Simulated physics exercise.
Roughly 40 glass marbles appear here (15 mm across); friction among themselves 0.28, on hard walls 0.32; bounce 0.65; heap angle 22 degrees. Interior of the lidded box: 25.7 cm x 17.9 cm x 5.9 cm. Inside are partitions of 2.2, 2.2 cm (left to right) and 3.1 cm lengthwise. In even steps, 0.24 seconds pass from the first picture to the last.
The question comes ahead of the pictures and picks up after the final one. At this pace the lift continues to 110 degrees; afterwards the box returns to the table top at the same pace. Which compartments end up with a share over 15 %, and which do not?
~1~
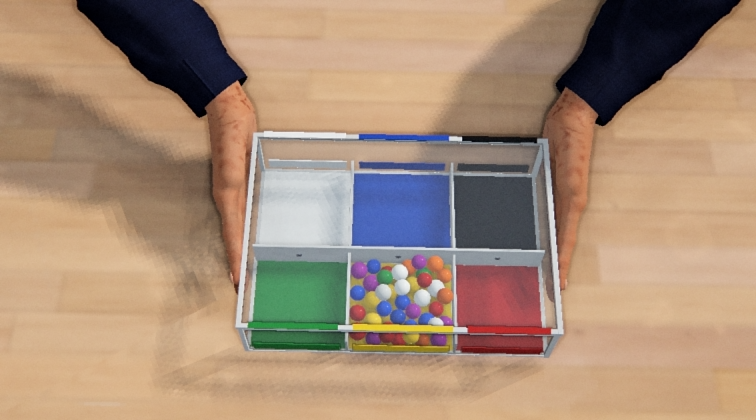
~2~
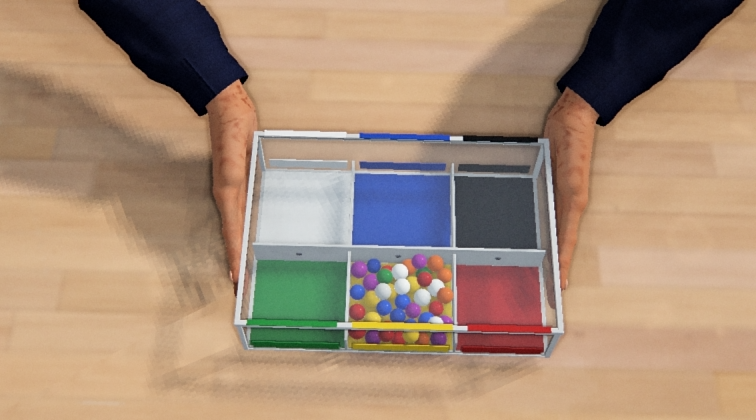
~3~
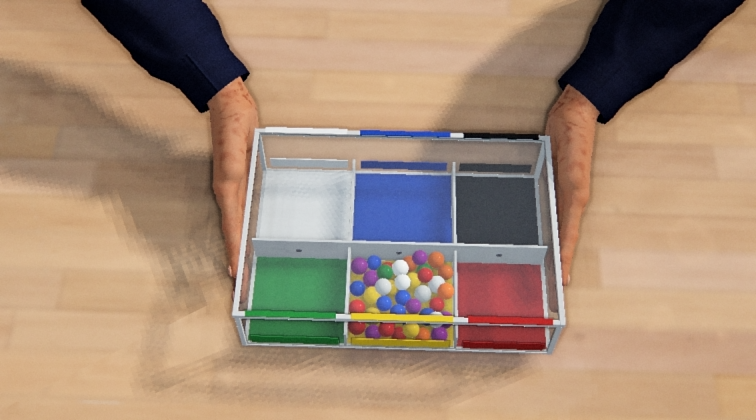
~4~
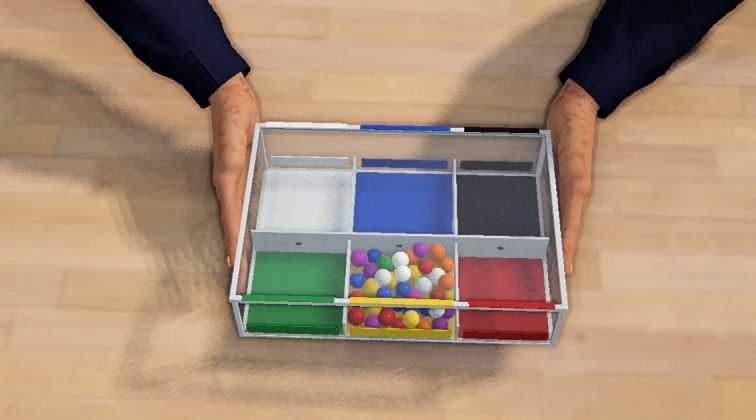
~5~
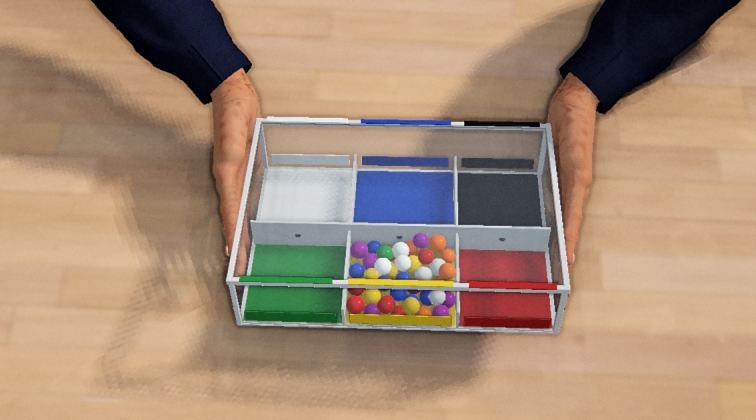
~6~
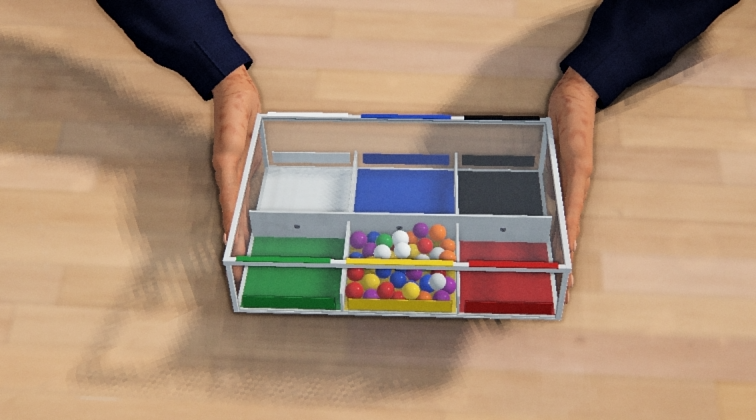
Red compartment not over, blue compartment over, green compartment not over, yellow compartment not over, white compartment over, black compartment not over.
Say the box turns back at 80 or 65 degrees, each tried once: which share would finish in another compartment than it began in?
Close to 50 in a hundred first, and 10 in a hundred second.
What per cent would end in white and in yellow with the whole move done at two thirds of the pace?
You'd end up with white at 55 percent and yellow at 0 percent.
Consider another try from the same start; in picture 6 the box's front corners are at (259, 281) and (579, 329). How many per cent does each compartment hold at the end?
In per cent, the final split is red 35, blue 0, green 0, yellow 0, white 0, black 65.
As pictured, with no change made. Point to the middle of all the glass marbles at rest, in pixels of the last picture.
About (340, 195).
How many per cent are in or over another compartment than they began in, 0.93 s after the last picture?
Some 55 per cent.
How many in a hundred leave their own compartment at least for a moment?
100 per cent or so.
Then, 0.93 s after the last picture, tilt 110 degrees; blue 30 %, green 5 %, yellow 40 %, white 20 %, black 5 %.
Then, 1.55 s after the last picture, tilt 49 degrees; blue 35 %, white 60 %, black 5 %.
Then, 2.22 s after the last picture, tilt 0 degrees; blue 35 %, white 60 %, black 5 %.
In the end, red 0 %, blue 35 %, green 0 %, yellow 5 %, white 55 %, black 5 %.
